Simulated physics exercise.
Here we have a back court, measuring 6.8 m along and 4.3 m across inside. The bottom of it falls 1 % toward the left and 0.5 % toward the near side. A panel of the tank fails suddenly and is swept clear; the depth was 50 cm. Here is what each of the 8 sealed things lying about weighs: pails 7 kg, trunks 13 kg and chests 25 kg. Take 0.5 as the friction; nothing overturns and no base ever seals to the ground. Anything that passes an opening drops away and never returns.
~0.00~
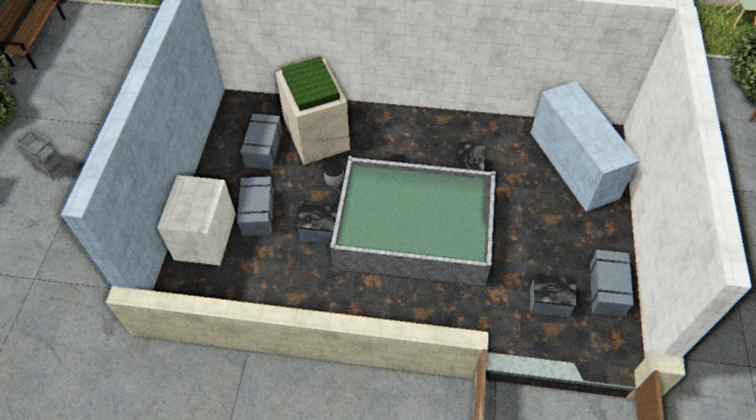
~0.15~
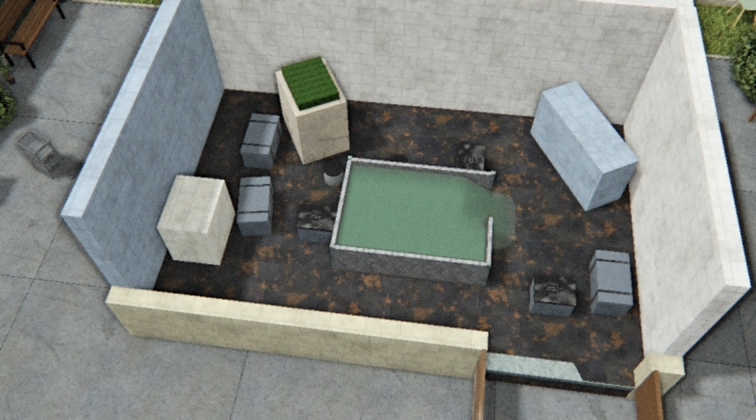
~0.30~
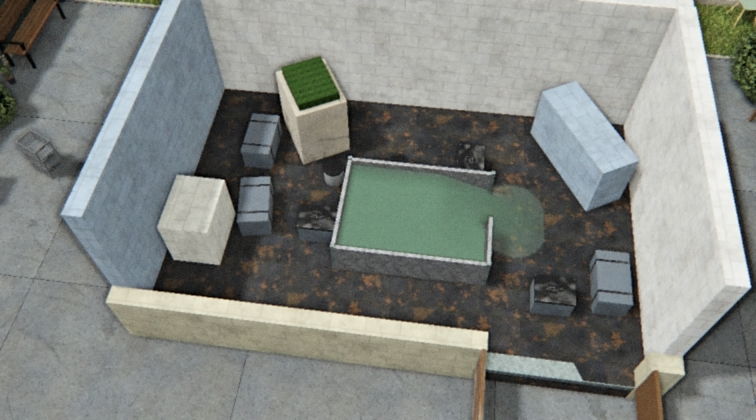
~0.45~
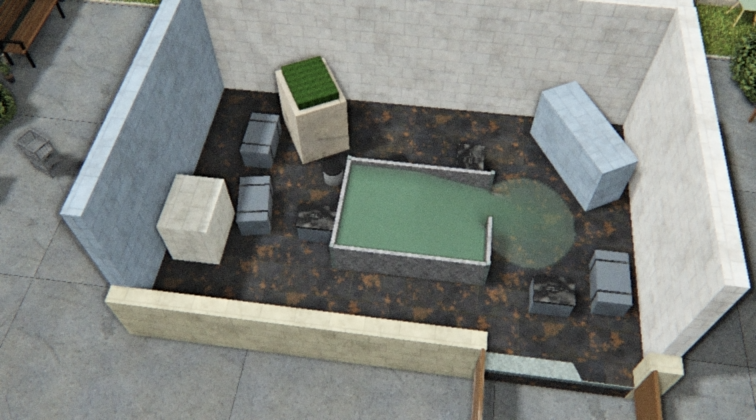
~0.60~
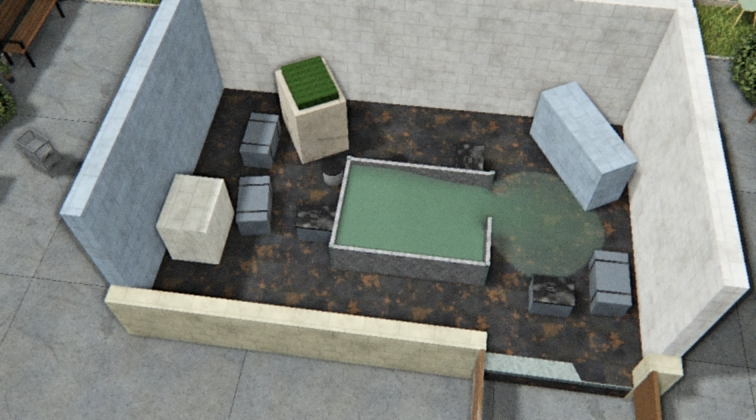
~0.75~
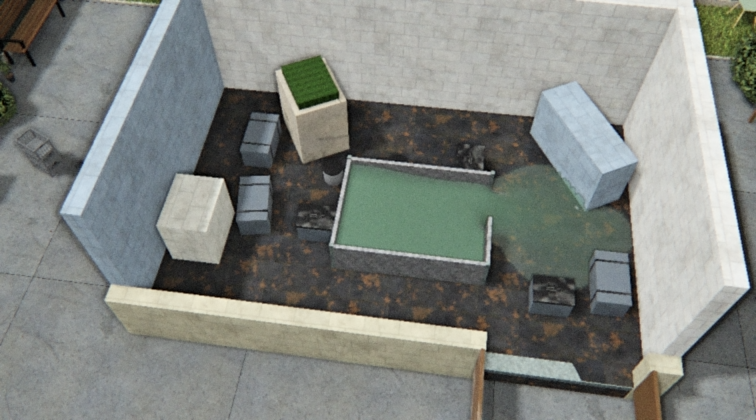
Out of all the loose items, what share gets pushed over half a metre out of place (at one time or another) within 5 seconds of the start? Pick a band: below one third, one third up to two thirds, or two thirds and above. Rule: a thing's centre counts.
The share is below one third.
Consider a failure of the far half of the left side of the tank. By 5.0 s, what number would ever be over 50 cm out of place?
So the tally would be 3.
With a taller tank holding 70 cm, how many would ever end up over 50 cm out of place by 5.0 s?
You'd get 1 in that case.
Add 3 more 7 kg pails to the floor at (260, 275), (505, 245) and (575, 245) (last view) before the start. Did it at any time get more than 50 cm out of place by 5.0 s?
Answers in order are does not cross, does not cross and crosses the line.
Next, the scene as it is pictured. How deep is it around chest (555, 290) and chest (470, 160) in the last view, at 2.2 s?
Around 2 cm and 0 cm.
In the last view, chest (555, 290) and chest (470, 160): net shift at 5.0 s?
0 cm and 0 cm.
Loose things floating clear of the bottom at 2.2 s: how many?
At that instant the tally stands at 0.
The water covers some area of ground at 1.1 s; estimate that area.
Somewhere about 7.0 m2, give or take.
After 1.1 s 0 of 8 are over 50 cm from their spots; 0 afloat.
After 2.2 s 1 of 8 are over 50 cm from their spots; 0 afloat.
After 3.5 s 1 of 8 are over 50 cm from their spots; 0 afloat.
After 5.0 s 1 of 8 are over 50 cm from their spots, and 1 have been at some point; 0 afloat.
